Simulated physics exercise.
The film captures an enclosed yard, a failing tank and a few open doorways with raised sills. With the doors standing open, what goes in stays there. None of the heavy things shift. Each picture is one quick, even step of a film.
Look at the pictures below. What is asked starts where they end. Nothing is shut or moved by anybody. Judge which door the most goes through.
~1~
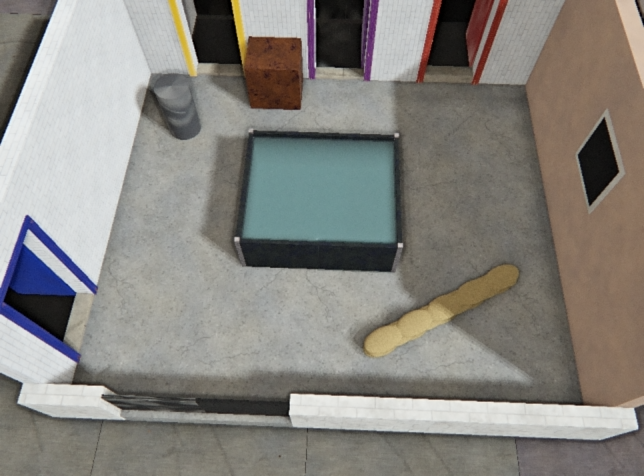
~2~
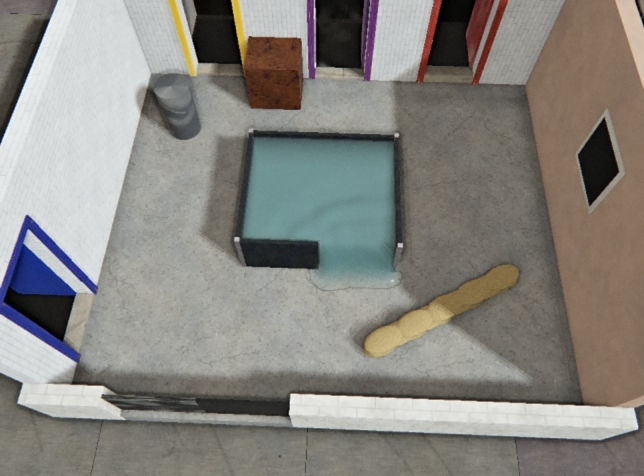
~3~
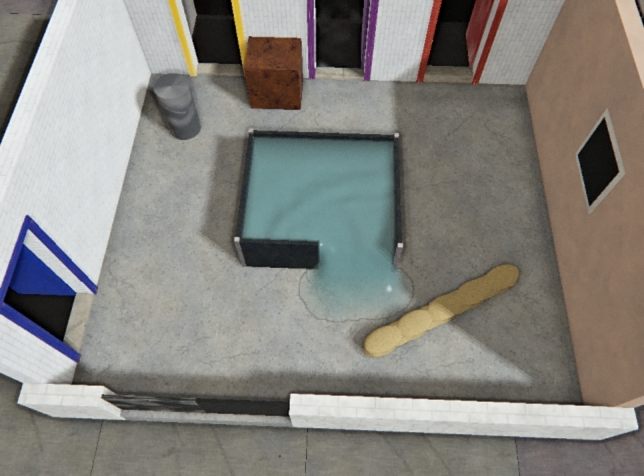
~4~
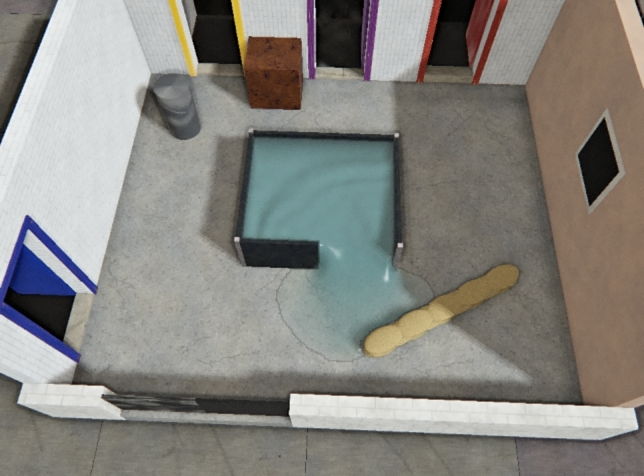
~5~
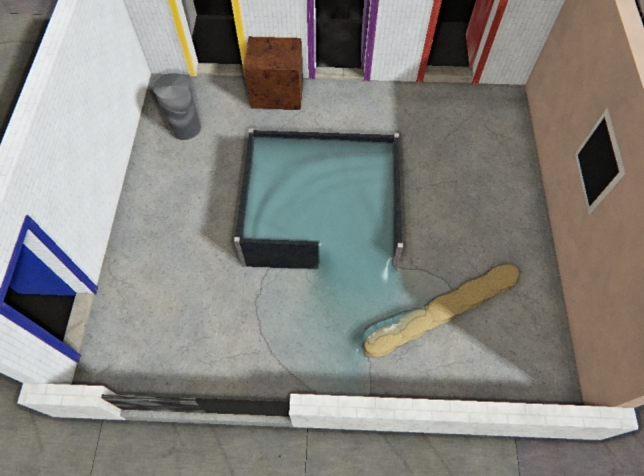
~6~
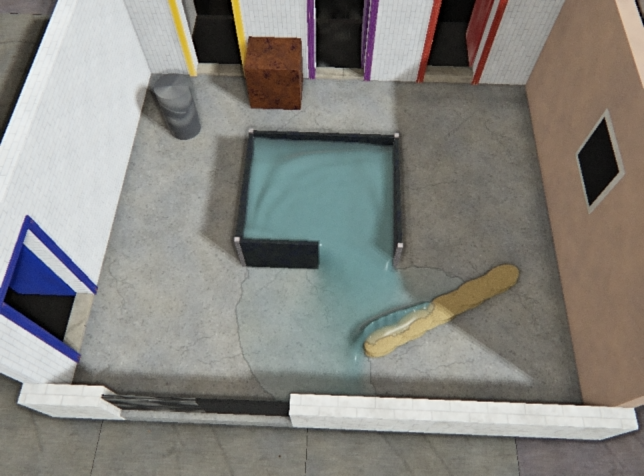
The most goes through the blue door.
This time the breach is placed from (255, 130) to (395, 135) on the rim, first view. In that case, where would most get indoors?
It's the purple-painted one, I reckon.
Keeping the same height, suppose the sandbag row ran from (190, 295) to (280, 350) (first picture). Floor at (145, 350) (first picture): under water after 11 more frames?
There: Covered.
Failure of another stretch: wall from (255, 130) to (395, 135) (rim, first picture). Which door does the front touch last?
Last: The blue-painted one.
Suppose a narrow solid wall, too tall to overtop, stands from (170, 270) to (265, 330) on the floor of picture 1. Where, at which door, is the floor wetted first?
I'd go with the one in blue.
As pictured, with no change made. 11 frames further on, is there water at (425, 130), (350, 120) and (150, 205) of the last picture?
In that order: Free of water, clear, not flooded.
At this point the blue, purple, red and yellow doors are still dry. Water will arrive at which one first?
It would be the one in blue.
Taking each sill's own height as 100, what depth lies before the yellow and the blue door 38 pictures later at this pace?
Some 80 percent, then some 220 percent.
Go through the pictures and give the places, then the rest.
The tank at (321, 188) is whole and still, in the first frame.
The front is at (395, 281), out from the gap at (356, 261), in the second frame.
Water pours out at (356, 261) and has run to (318, 312), in the third frame.
Water pours out at (356, 262) and has run to (329, 353), in the fourth frame.
Water pours out at (356, 261) and has run to a hidden place, in the fifth frame.
The front is at a hidden place, out from the gap at (356, 261), in the sixth frame.
A moment on, water covers 20 % of the floor; yellow door not reached, red door not reached, blue door not reached, purple door not reached.
Next, water covers 40 % of the floor; yellow door not reached, red door not reached, blue door wet at the sill, nothing in, purple door not reached.
Then, water covers 60 % of the floor; yellow door not reached, red door not reached, blue door a lot in, purple door not reached.
Later, water covers 85 % of the floor; yellow door wet at the sill, nothing in, red door wet at the sill, nothing in, blue door a lot in, purple door wet at the sill, nothing in.
In the end, water covers 95 % of the floor; yellow door a trickle in, red door wet at the sill, nothing in, blue door a lot in, purple door some in; the blue door has let in the most.
